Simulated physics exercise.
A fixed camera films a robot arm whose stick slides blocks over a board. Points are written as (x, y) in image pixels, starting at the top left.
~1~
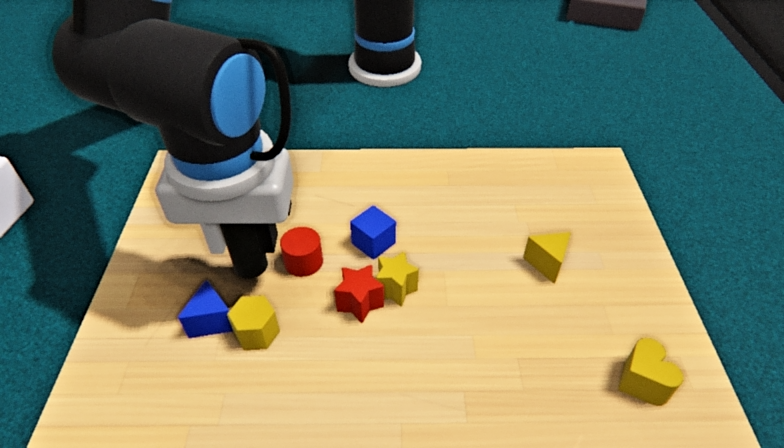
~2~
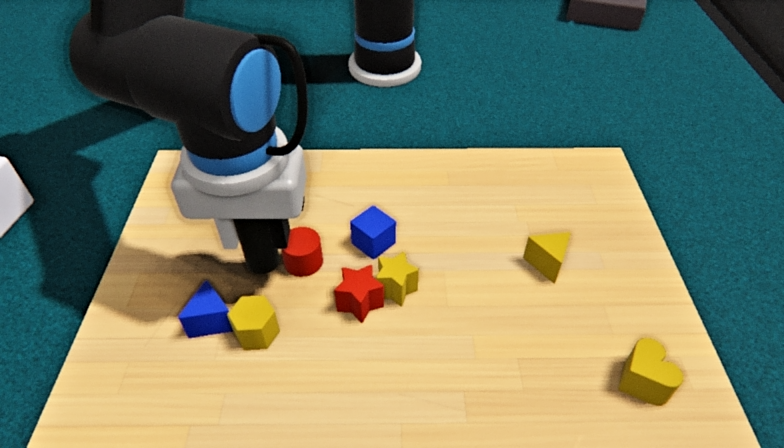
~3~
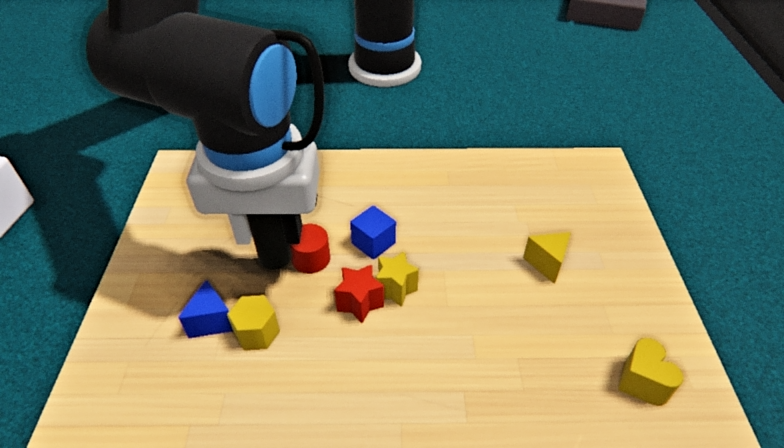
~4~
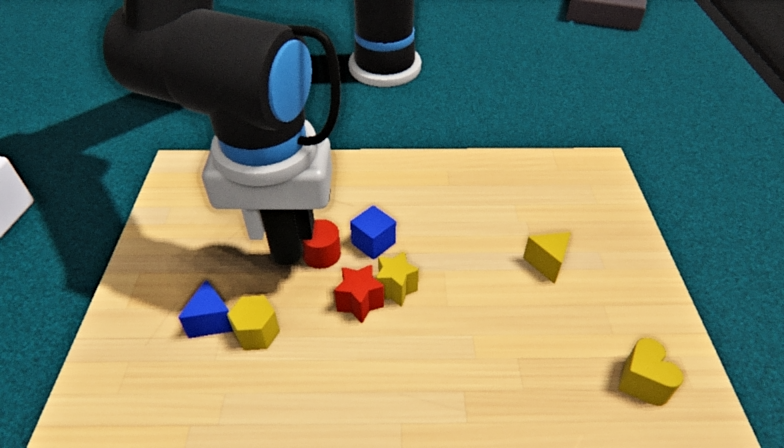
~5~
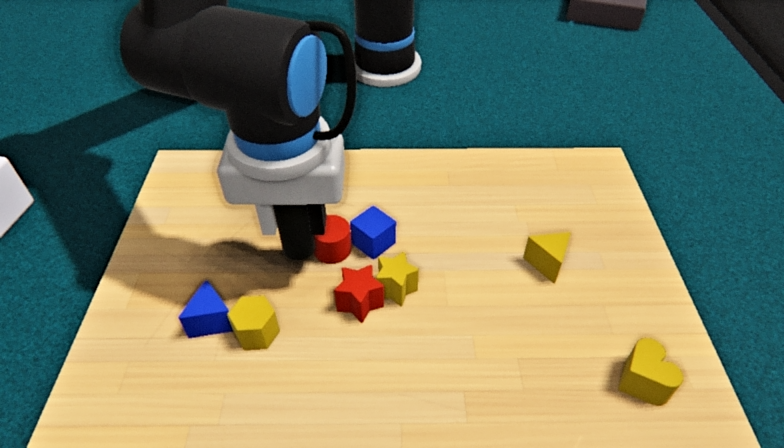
A black and grey robot arm with blue bands moves rightward over a pale wooden board on a teal surface, seen from above by a still camera. Blue and yellow blocks sit below it, a red cylinder, blue cube and touching red and yellow stars nearby, and a yellow triangle and heart at right. Its black tip nears the cylinder, then pushes it right and slightly back, up beside the cube.
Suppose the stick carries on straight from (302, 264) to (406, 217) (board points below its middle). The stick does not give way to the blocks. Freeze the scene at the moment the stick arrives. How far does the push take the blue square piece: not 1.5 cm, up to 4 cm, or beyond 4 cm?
Shift: Over 4 cm.
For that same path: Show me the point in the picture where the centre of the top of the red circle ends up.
It should be at about (402, 173).
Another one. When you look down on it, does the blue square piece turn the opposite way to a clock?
I'd say no.
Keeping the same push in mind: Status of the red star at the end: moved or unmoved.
It is not moved.
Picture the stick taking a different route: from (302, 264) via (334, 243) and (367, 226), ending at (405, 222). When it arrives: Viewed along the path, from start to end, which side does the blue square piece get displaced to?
Pushed right.
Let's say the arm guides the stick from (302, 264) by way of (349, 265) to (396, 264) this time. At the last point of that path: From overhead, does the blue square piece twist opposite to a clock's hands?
I expect not.
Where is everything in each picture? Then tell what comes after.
In the first picture, stick tip at (251, 266); block tops, red circle at (300, 240); red star at (358, 281); blue square piece at (373, 221).
In the second picture, stick at (263, 262); blocks unchanged.
In the third picture, stick at (275, 258); red circle at (308, 237).
In the fourth picture, stick at (287, 253); red circle at (319, 232).
In the fifth picture, stick at (299, 249); red circle at (330, 228); red star at (358, 281); blue square piece at (373, 221).
The first path, step by step. One third of the way, stick at (337, 231); red circle at (361, 206); blue square piece at (398, 211), turned 75° clockwise.
Two thirds of the way, stick at (373, 215); red circle at (386, 187); blue square piece at (411, 209), turned 90° clockwise.
At the end, stick at (406, 201); red circle at (402, 173); red star in place; blue square piece at (438, 206), turned 140° clockwise.
